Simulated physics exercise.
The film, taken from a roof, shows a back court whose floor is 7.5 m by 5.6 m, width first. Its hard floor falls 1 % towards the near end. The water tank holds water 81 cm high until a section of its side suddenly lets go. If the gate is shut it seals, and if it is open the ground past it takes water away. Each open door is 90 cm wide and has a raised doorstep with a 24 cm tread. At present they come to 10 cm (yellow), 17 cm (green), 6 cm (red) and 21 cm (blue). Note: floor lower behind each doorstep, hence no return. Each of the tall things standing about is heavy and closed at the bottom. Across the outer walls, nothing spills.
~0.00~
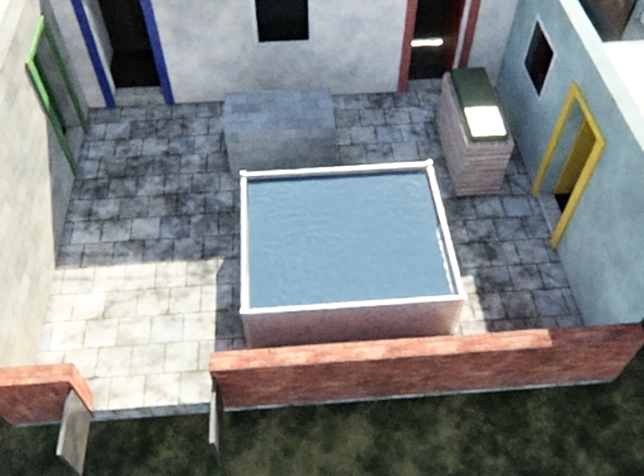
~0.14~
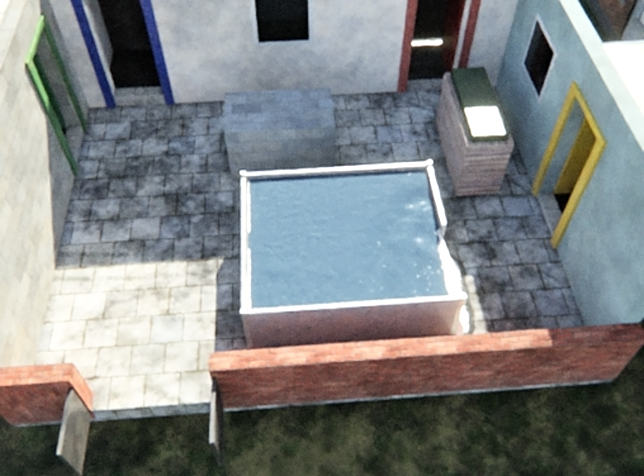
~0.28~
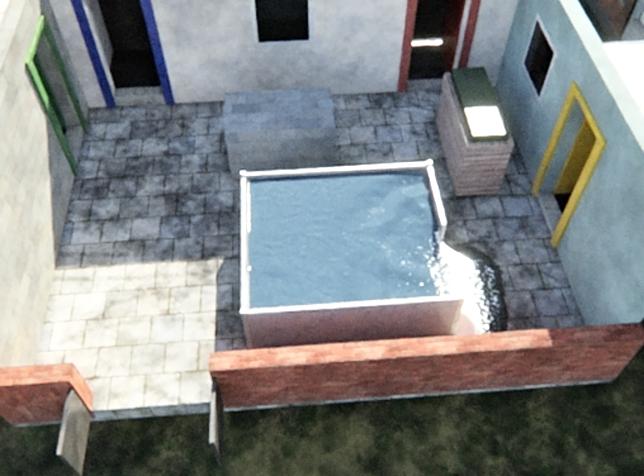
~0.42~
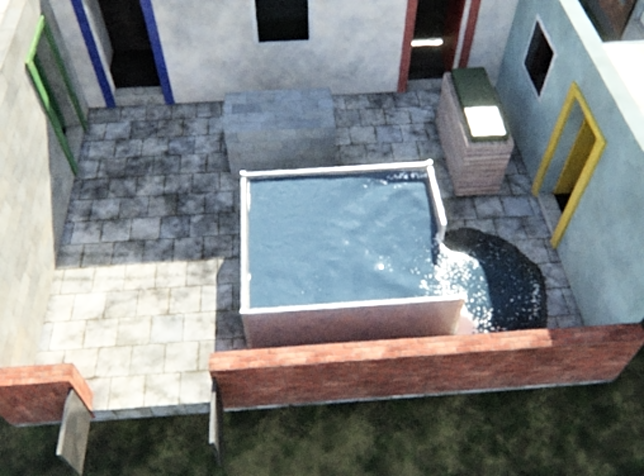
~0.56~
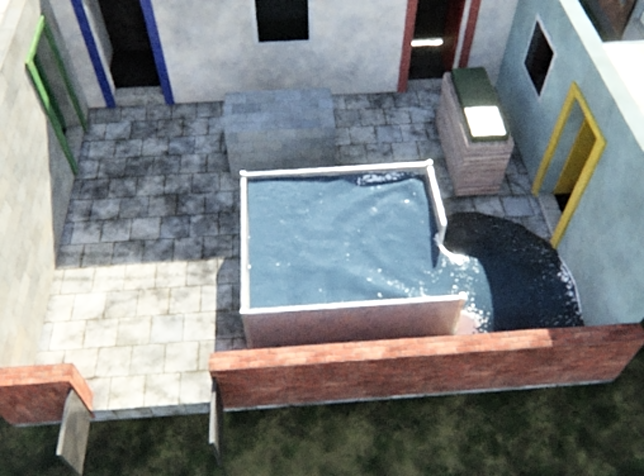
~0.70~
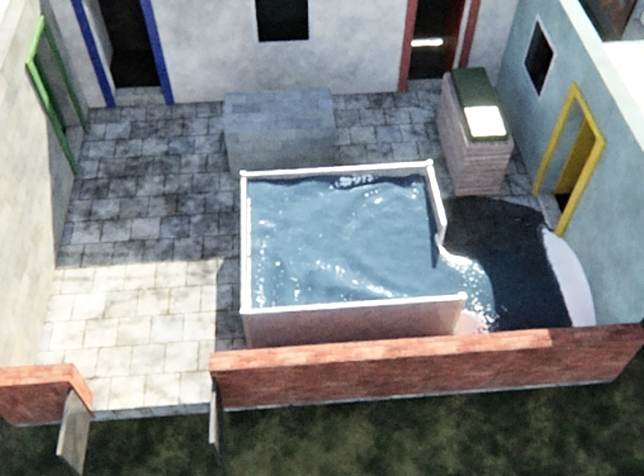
We see a paved courtyard with a full water tank, at first still; then its right side opens and water pours out, spreading in a dark pool across the paving towards the right wall and the yellow door.
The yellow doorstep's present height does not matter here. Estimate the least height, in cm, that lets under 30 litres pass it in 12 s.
I would say 25 cm.
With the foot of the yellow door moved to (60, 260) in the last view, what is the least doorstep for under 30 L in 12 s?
Minimum: About 11.0 cm.
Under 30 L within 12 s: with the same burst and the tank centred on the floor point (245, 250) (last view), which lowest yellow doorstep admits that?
Then roughly 30 cm.
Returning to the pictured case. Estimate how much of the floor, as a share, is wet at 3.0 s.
Approximately 30 %.
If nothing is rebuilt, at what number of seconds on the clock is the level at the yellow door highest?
The level tops out near 2.4 seconds.
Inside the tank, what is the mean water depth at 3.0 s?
About 42 centimetres on average.
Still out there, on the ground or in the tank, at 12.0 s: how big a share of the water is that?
Close to 82 in a hundred.
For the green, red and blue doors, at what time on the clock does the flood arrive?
Green 5.5 s, red 2.6 s, blue 5.0 s.
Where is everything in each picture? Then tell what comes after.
In the first frame, the water tank at (345, 235) is whole and still, 81 cm deep; the yellow door at (564, 174) is dry.
In the second frame, the gap is at (444, 282), the front 0.4 m out at (460, 271); the back of the water tank holds 81 cm.
In the third frame, water pours out at (444, 285) and has run 0.8 m, to (497, 286); about 13 cm deep outside, 81 cm at the back.
In the fourth frame, water pours out at (443, 286) and has run 1.4 m, to (540, 290); about 10 cm deep outside, 81 cm at the back.
In the fifth frame, the front is at (555, 252), 1.9 m from the gap at (443, 286); 4.0 m2 of floor is wet, 81 cm left at the back.
In the sixth frame, water pours out at (443, 286) and has run 2.0 m, to (542, 218); about 9 cm deep outside, 78 cm at the back; water is at the yellow door at (564, 174).
After 1.4 s water covers 15 % of the floor, deepest (70 cm) near (589, 356); 21 cm at the yellow door, 18 litres in over its 10 cm doorstep.
After 3.0 s water covers 30 % of the floor, deepest (54 cm) near (492, 93); 23 cm at the yellow door, 122 litres in over its 10 cm doorstep.
After 12.0 s water covers 100 % of the floor, deepest (23 cm) near (335, 375); 14 cm at the yellow door, 387 litres in over its 10 cm doorstep.
At the yellow door as built, the water arrived by 0.7 s and peaked near 25 cm at 2.4 s.
Run again over the same 12 s with other heights there, 64 litres in over 21.5 cm, 11 litres over 29 cm. The limit of 30 litres is kept from about 25 cm up.
